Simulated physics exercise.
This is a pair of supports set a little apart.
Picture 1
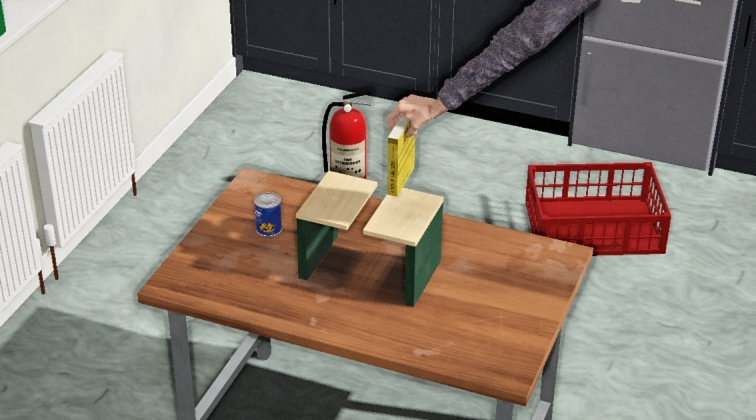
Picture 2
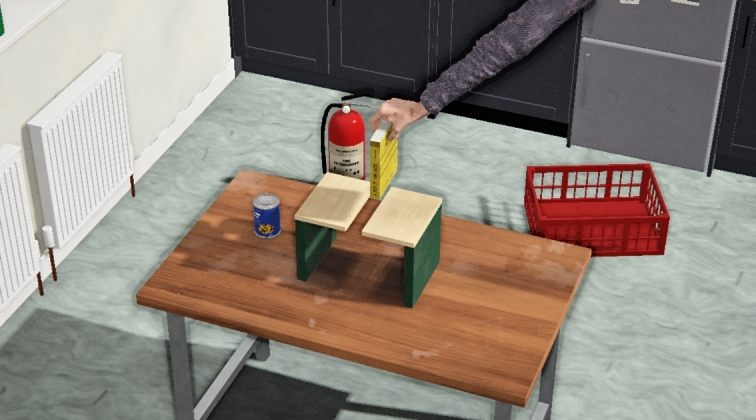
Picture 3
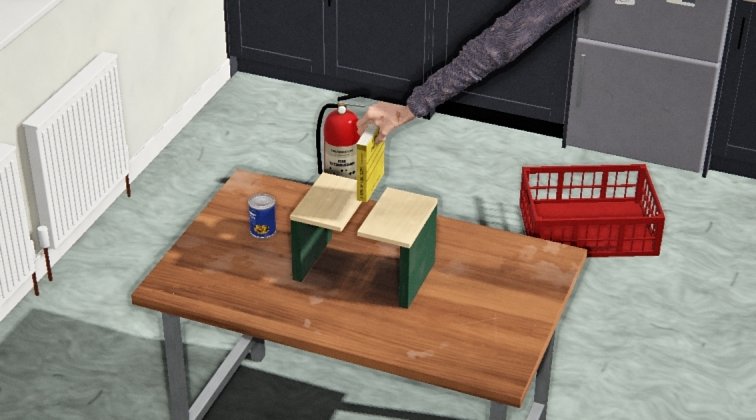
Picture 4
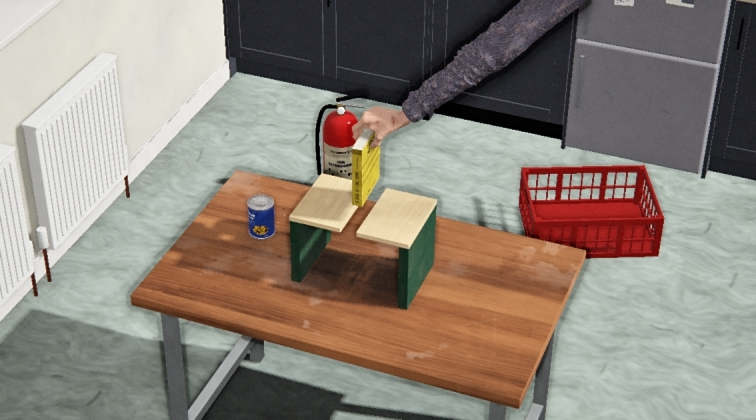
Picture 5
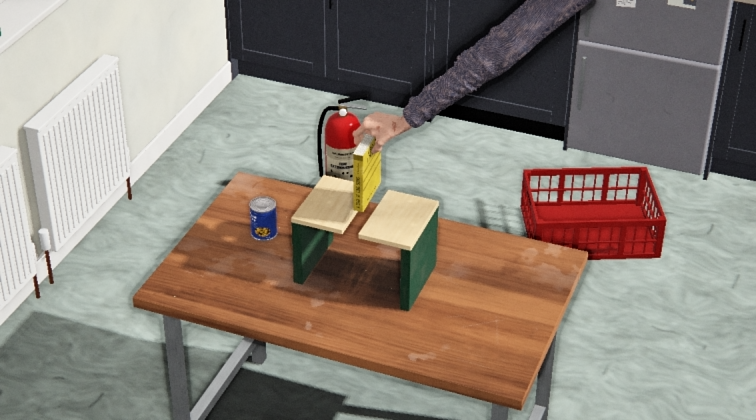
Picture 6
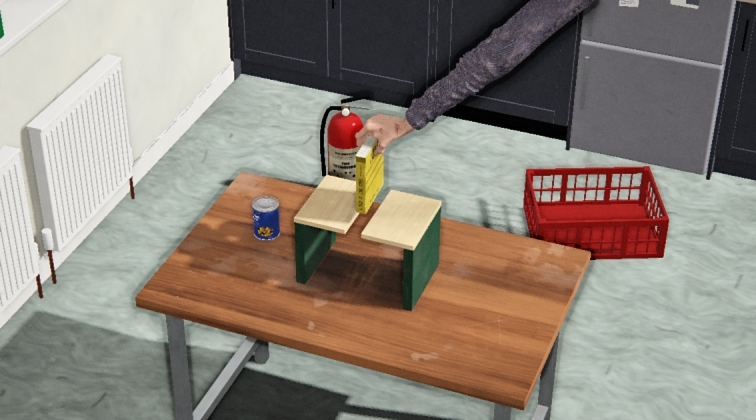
In a kitchen, a hand holding a yellow book upright moves it a short way left behind two green-legged supports on a wooden table, near a blue tin, then holds it still over the gap between them.
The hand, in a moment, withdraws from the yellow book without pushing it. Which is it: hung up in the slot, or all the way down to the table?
It is let through.
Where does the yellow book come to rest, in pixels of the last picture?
At about (370, 249).
Then, 0.20 s later than the last frame, yellow book moved a little near (370, 185).
Then, 0.30 s later than the last frame, yellow book moved about its own width near (370, 226).
Then, 0.40 s later than the last frame, yellow book moved well along near (370, 244).
When it is over, moved from the start, yellow book; blue tin as before. End places, in pixels of the last picture, yellow book near (370, 249). The book reaches the table.
